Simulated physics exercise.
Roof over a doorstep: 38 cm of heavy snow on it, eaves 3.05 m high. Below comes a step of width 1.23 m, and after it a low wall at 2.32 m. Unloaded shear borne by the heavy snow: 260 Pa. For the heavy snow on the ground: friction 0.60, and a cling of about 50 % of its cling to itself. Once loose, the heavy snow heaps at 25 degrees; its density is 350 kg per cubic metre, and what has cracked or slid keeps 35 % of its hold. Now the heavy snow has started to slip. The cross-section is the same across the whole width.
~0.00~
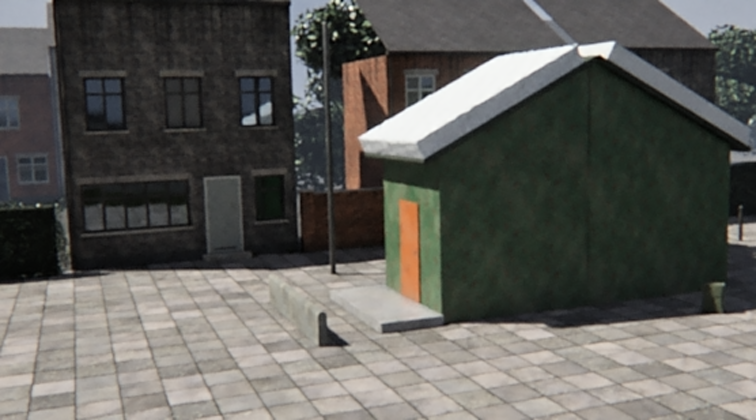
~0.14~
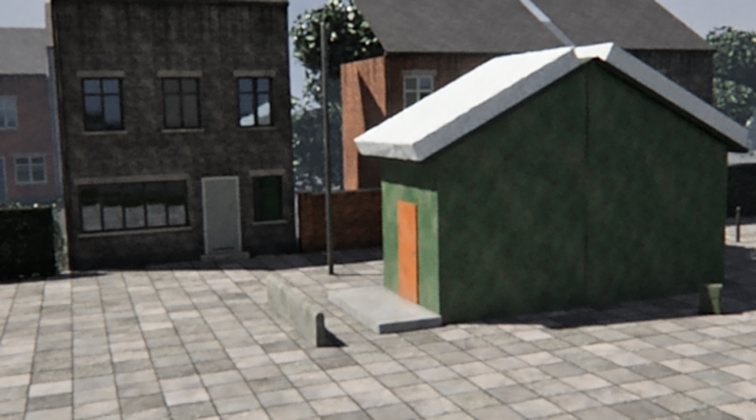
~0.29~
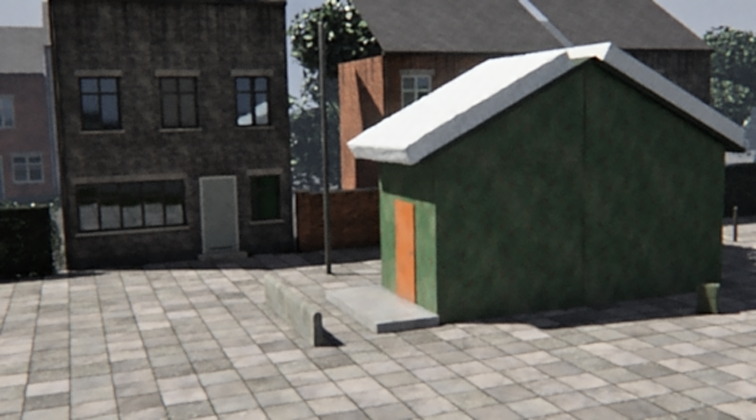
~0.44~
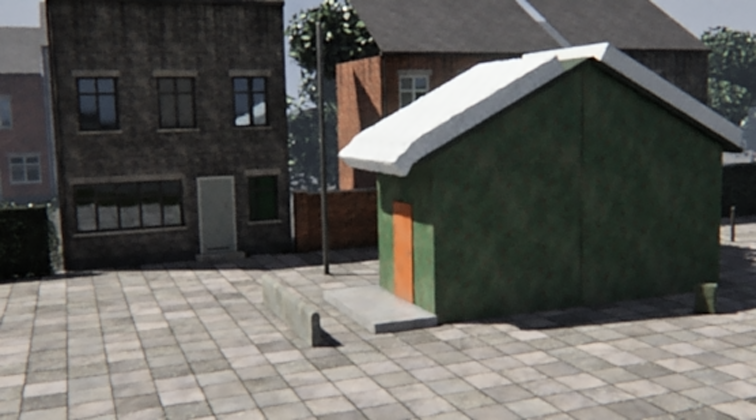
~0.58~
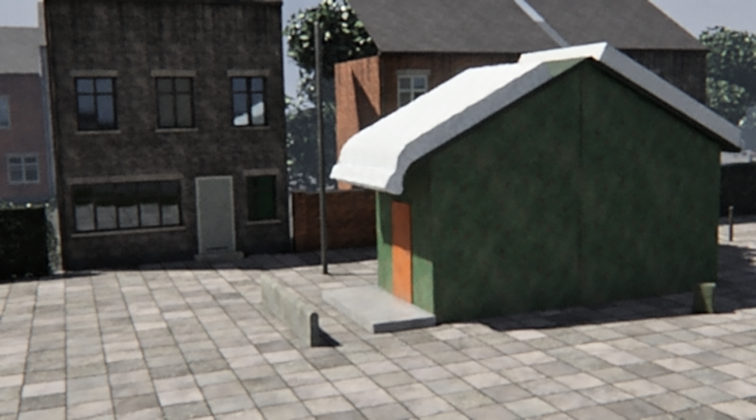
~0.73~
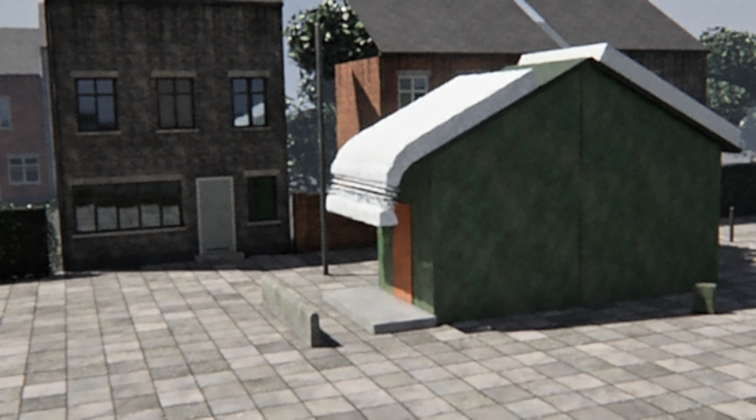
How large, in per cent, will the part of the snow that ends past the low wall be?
My estimate is about 47 per cent.
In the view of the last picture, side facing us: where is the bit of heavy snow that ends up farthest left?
About (18, 375).
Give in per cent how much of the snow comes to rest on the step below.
10 %, approx.
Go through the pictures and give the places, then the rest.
In the first picture, foremost bit of the heavy snow at (416, 141), 2 % of it past the eaves, in one piece.
In the second picture, foremost bit of the heavy snow at (412, 143), its middle shifted 4.0 cm, 3 % of it past the eaves, in one piece.
In the third picture, foremost bit of the heavy snow at (405, 148), its middle shifted 15 cm, 6 % of it past the eaves, in one piece.
In the fourth picture, foremost bit of the heavy snow at (395, 164), its middle shifted 34 cm, 11 % of it past the eaves, in one piece.
In the fifth picture, foremost bit of the heavy snow at (385, 185), its middle shifted 61 cm, 18 % of it past the eaves, cracking.
In the sixth picture, foremost bit of the heavy snow at (379, 215), its middle shifted 96 cm, 26 % of it past the eaves, cracking.
After 1.14 s, 60 % is still on the roof and 0 % is past the low wall.
After 1.63 s, 2 % is still on the roof and 5 % is past the low wall.
After 2.11 s, none is still on the roof and 47 % is past the low wall.
After 2.60 s, none is still on the roof and 47 % is past the low wall.
After 3.20 s, none is still on the roof and 47 % is past the low wall.
